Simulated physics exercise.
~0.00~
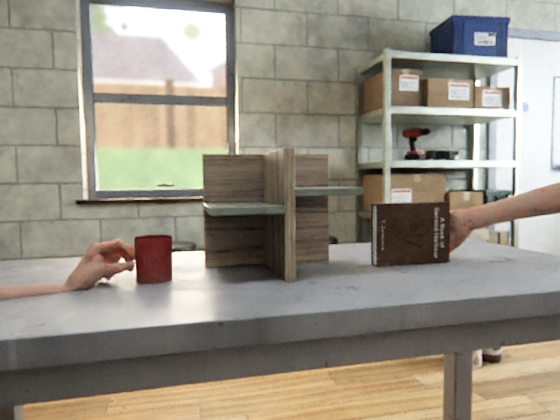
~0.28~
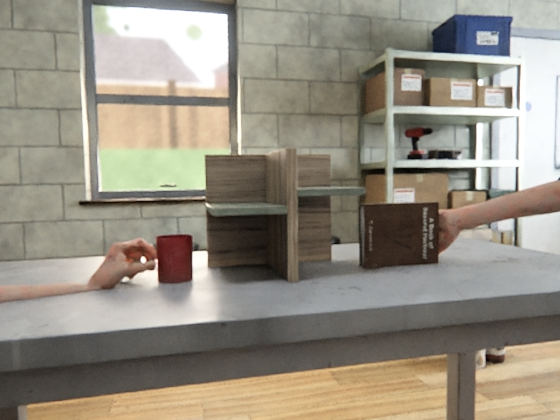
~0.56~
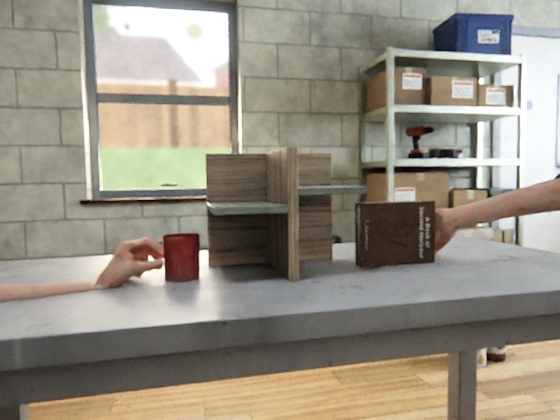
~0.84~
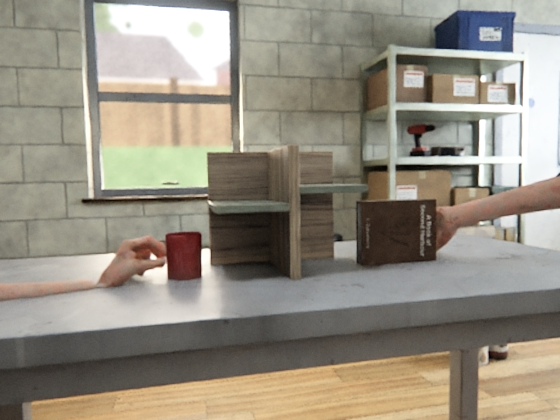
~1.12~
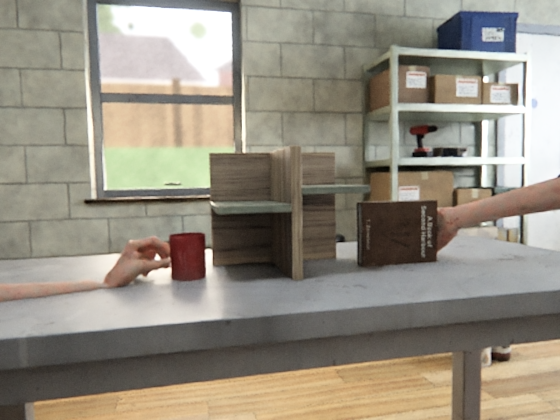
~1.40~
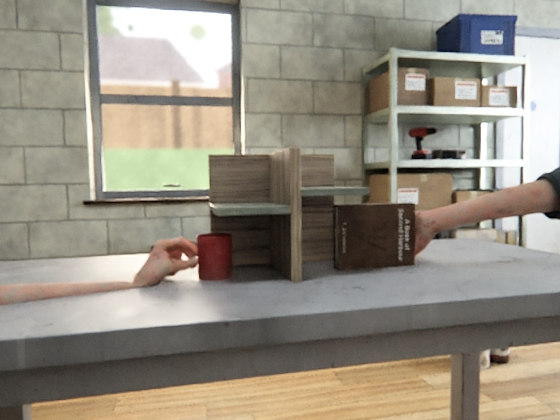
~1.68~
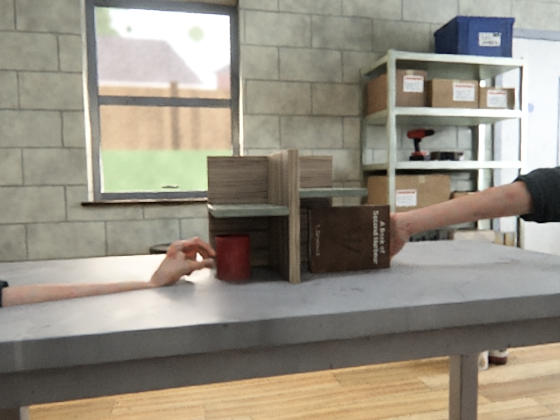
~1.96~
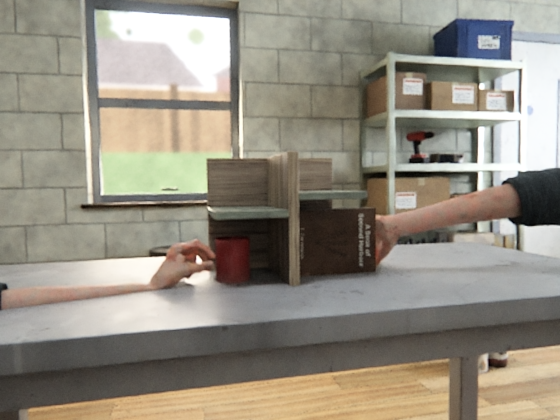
A red beaker, held by a hand from the left, and a brown book on its side, pushed by a hand from the right, slide towards a small wooden rack between them. The rack stands on a grey table, seen from the front by a slightly swaying camera, with a window and metal shelving against the block wall behind. The beaker edges right and the book left, both pausing briefly near the rack. They then move on and begin to enter beneath the low shelves. Finally the beaker rests under the left shelf while the book slides farther under the right one, both clearing.
